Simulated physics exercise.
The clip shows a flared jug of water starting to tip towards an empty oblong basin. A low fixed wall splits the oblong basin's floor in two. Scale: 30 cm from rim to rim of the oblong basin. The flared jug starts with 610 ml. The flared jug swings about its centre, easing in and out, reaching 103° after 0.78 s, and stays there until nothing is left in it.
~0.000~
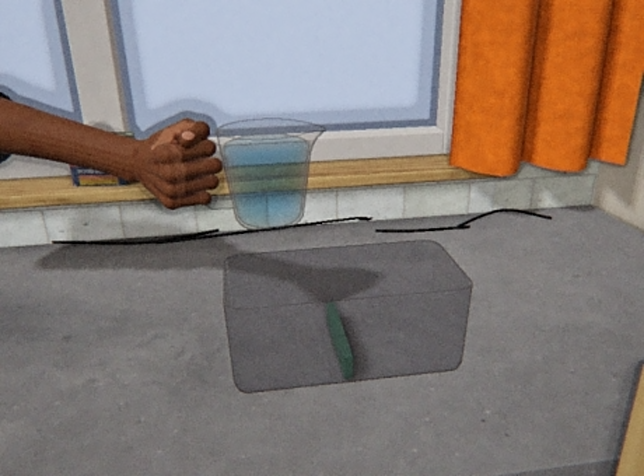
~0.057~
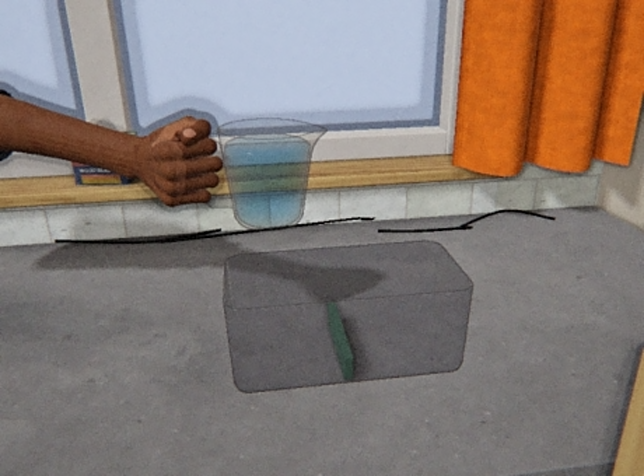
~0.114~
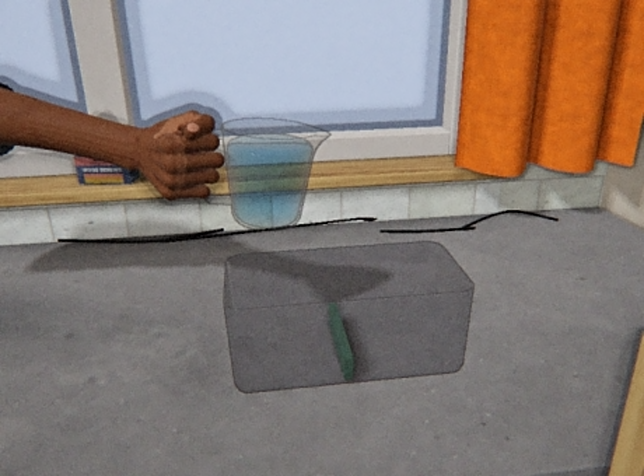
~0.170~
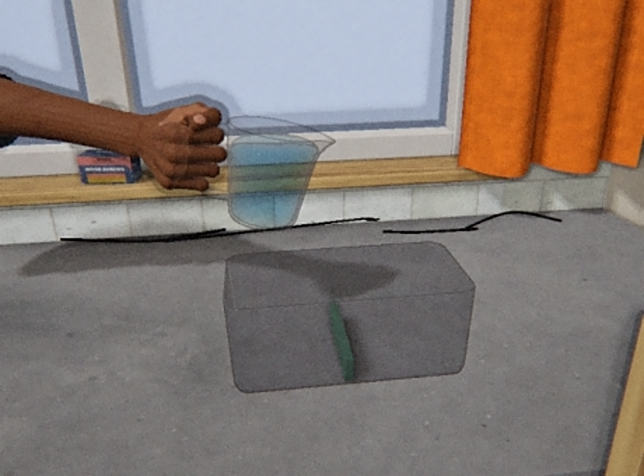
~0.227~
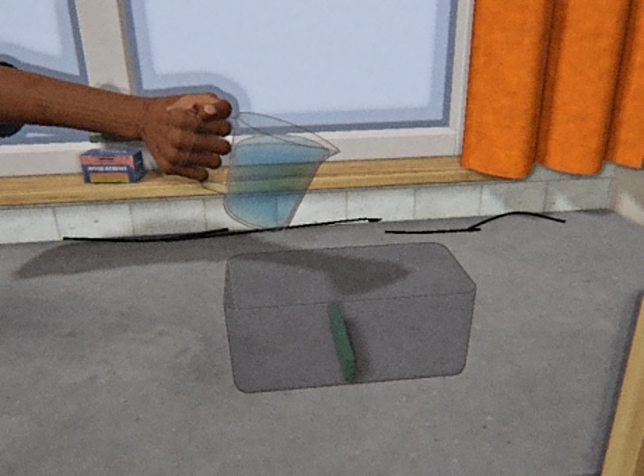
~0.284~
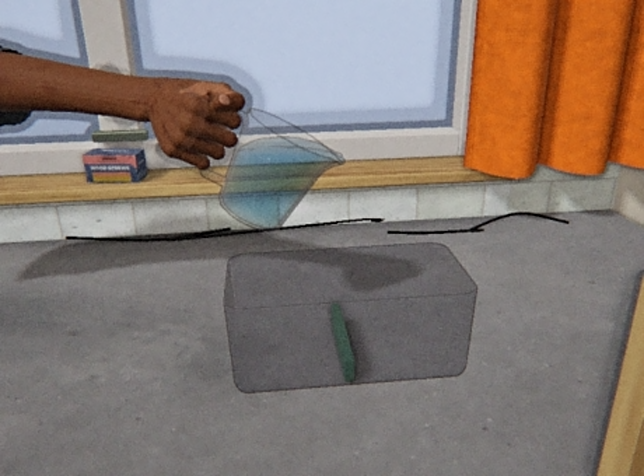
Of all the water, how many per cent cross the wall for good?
The far part has some 90 per cent.
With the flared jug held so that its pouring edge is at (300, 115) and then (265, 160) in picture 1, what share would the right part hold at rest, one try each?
In turn about 80 and 15 per cent.
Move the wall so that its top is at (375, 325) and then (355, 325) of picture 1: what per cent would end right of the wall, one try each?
First 40, then 80 per cent.
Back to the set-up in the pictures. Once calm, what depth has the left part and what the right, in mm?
Some 2 mm on the left and 26 mm on the right.
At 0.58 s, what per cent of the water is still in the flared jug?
Some 54 per cent.
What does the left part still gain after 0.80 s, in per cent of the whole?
Some 5 per cent.
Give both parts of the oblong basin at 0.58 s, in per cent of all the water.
Near 0 on the left, 22 on the right.
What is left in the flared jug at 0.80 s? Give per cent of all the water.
Near 10 in a hundred.
After 0.58 s the tilt is 88° and 53 per cent is still to pour, 0 is left of the wall and 22 right of it.
After 0.80 s the tilt is 103° and 10 per cent is still to pour, 4 is left of the wall and 74 right of it.
After 1.03 s the tilt is 103° and 1 per cent is still to pour, 7 is left of the wall and 90 right of it.
After 1.28 s the tilt is 103° and 0 per cent is still to pour, 8 is left of the wall and 91 right of it.
In the end 9 per cent lies left of the wall, 90 right of it and 1 outside.
